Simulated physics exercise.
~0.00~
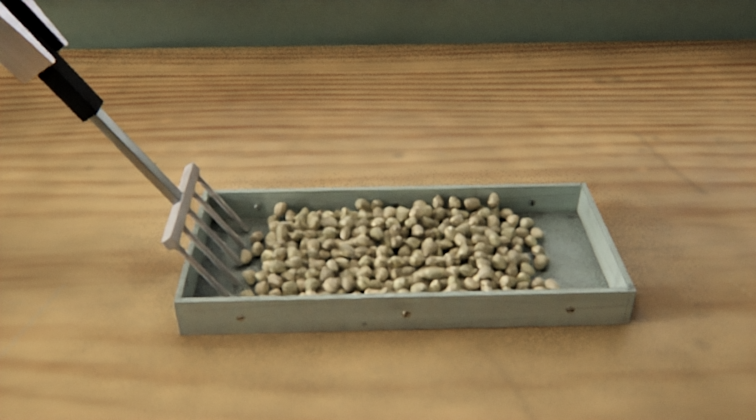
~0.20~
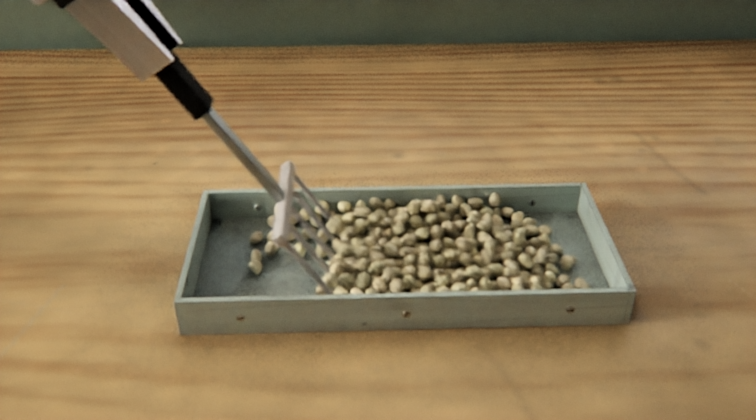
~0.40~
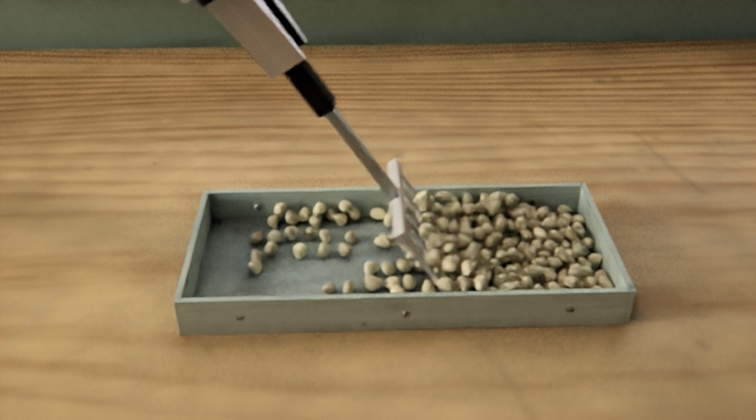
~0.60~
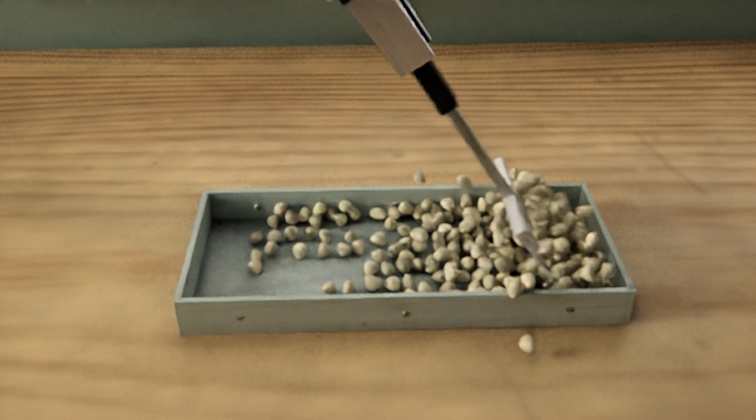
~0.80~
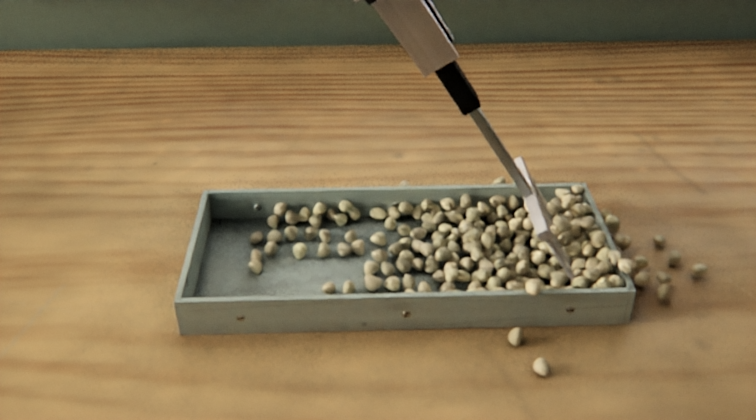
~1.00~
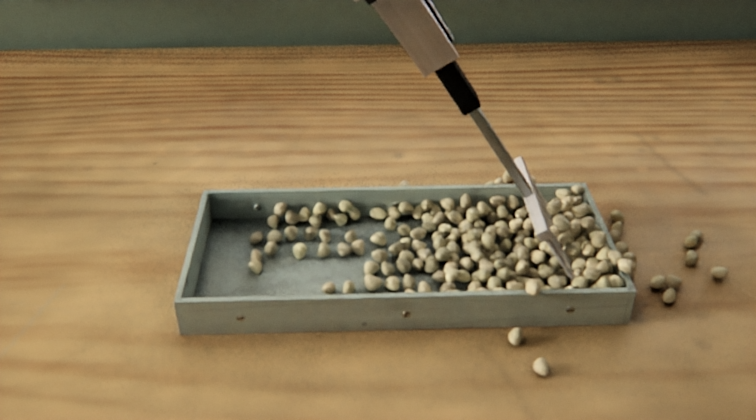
A robot arm rakes beans rightward through a tray, spilling some onto the wooden table.
